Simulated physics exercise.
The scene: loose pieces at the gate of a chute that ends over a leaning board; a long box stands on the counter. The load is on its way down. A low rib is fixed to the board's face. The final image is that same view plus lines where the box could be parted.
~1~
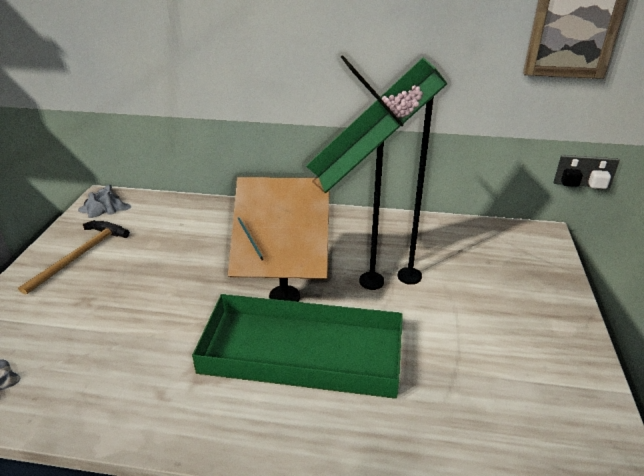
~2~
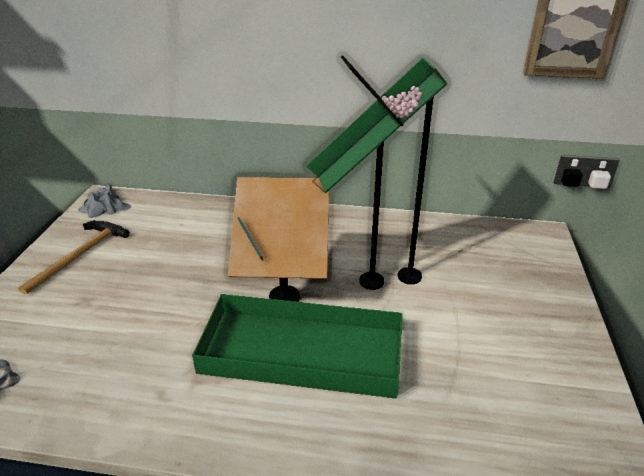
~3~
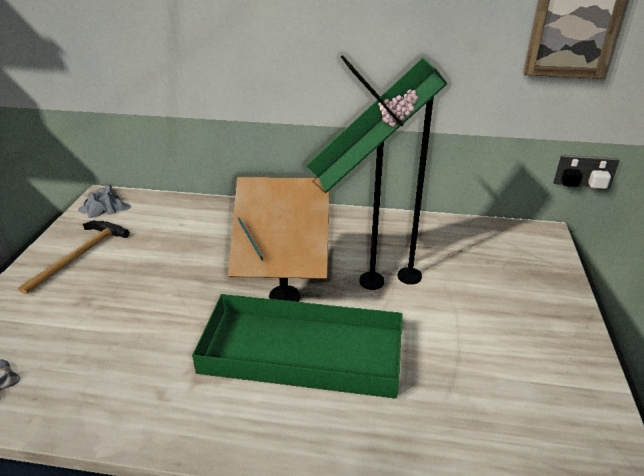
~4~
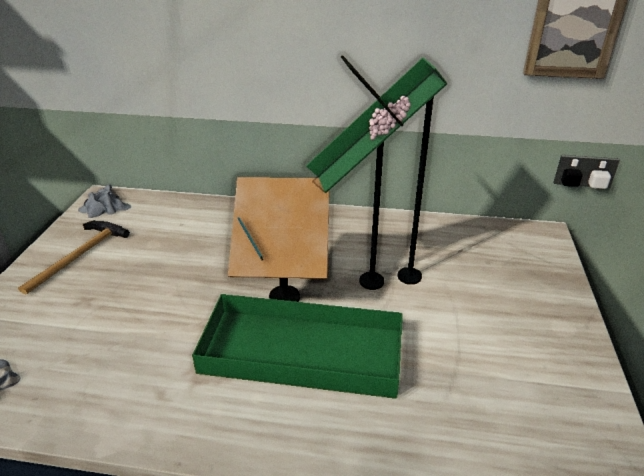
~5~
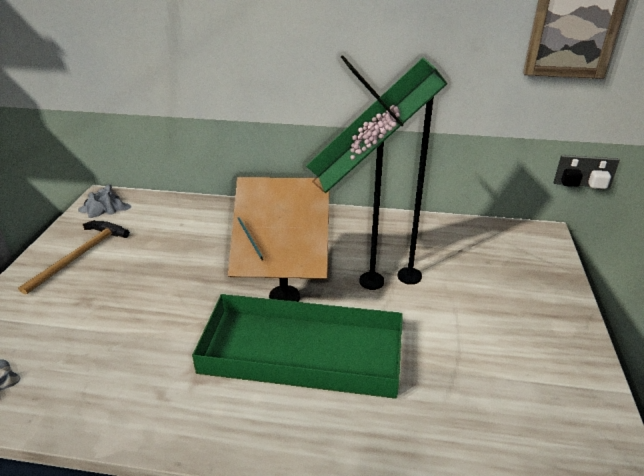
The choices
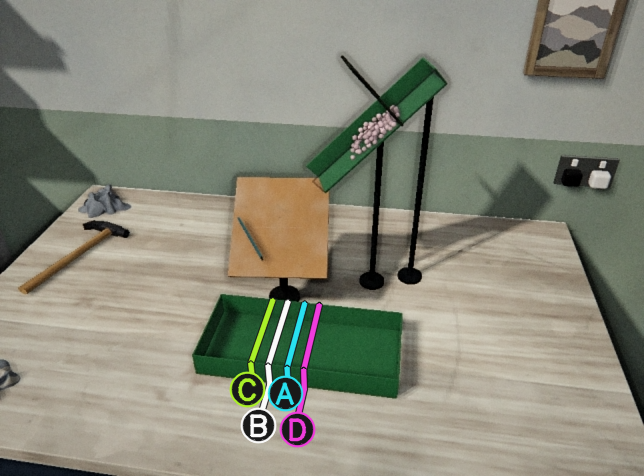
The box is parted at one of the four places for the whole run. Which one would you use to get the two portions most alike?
The answer is line B.
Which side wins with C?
Right.
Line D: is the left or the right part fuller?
Left.
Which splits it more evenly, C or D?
Line C.
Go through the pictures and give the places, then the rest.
The first frame shows load behind the gate (401, 104), sugar pearls; lip of the chute (322, 185), sloping fairly steeply.
The second frame shows middle of the board (280, 226), tilted fairly steeply; middle of its low edge (277, 277); of its high edge (283, 178).
The third frame shows front corners of the box (193, 355) and (399, 380), empty; front of the load (385, 118).
The fourth frame shows middle of the load (387, 117); its front (373, 138), roughly a quarter of the way to the lip; rib from (238, 217) to (261, 257).
The fifth frame shows middle of the load (376, 131); its front (353, 157), roughly half of the way to the lip.
On the marked copy, line A crosses the front rim at (287, 367); line B crosses the front rim at (268, 364); line C crosses the front rim at (251, 362); line D crosses the front rim at (303, 369).
If A is chosen, of what is caught, almost all on the left of the divider, about a tenth on the right.
If B is chosen, of what is caught, roughly half on the left of the divider, roughly half on the right.
If C is chosen, of what is caught, roughly a quarter on the left of the divider, the larger part on the right.
If D is chosen, of what is caught, almost all on the left of the divider, just a few on the right.
